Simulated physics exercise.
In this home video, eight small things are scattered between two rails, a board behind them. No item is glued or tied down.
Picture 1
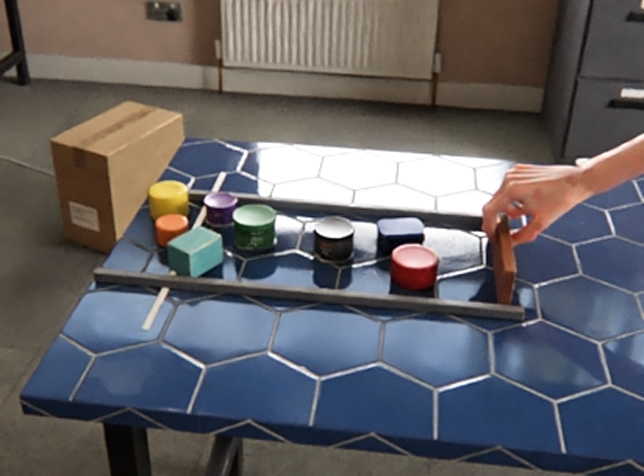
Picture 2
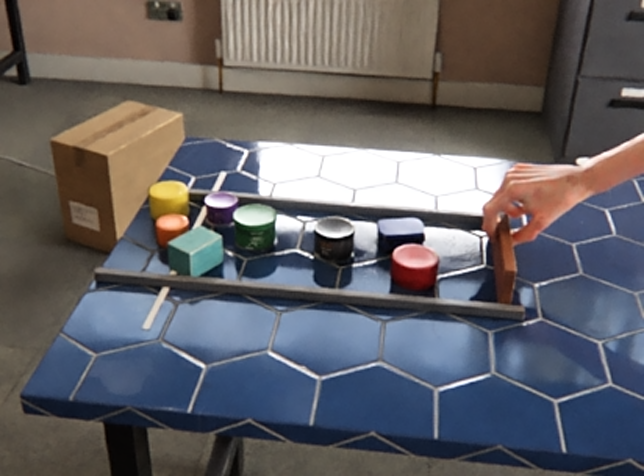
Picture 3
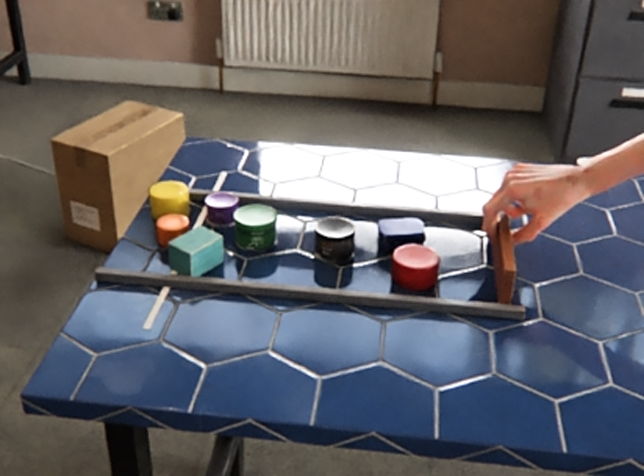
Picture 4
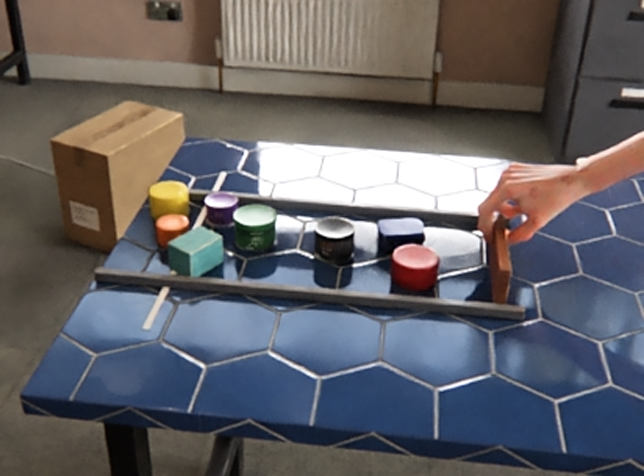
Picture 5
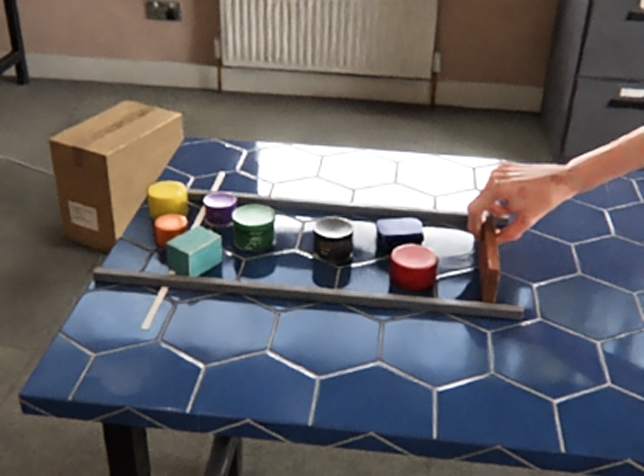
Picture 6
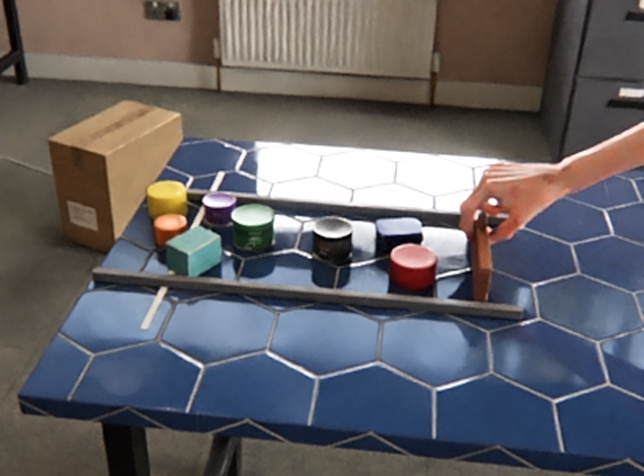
On a blue tiled table, a hand slides a brown board slightly left between two rails.
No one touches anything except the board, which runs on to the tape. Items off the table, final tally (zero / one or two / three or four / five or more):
Turns out one or at most two get shoved off the end.
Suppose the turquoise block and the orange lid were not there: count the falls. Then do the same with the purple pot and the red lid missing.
That gives 1 for the first pair taken away and 1 for the second.
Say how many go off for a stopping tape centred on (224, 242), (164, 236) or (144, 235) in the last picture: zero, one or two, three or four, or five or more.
So in that order I'd say no fall at all; at least five; 5 or more.
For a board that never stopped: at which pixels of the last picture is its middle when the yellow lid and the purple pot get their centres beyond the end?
Approx. (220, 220) / approx. (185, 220) for the other.
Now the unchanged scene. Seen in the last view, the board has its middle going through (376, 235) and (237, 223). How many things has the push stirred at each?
I count 3 first and 8 after.
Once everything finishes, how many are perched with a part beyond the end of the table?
The count is 3.
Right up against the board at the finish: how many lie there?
Contact count: 3.
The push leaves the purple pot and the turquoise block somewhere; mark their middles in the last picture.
I'd put one close to (144, 202) and the other close to (116, 249).
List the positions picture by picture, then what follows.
Yellow lid (169, 202); orange lid (172, 231); turquoise block (195, 253); board (501, 246); tape (190, 239), in the first frame.
Orange lid (173, 231); red lid (415, 267), in the second frame.
Turquoise block (196, 252); purple pot (222, 209), in the third frame.
Yellow lid (169, 202); black pot (334, 240), in the fourth frame.
Orange lid (171, 231); blue case (399, 236), in the fifth frame.
Yellow lid (167, 202); orange lid (171, 231); turquoise block (194, 252); board (480, 244); tape (189, 238), in the sixth frame.
Early on, none off yet; yellow lid at rest near (167, 202); orange lid at rest near (171, 231); turquoise block at rest near (194, 252).
A while later, none off yet; yellow lid travelled a little near (148, 200); orange lid travelled about its own width near (136, 231); turquoise block travelled about its own width near (159, 252).
Finally, the number that fall off is one or two; lost, orange lid and yellow lid.
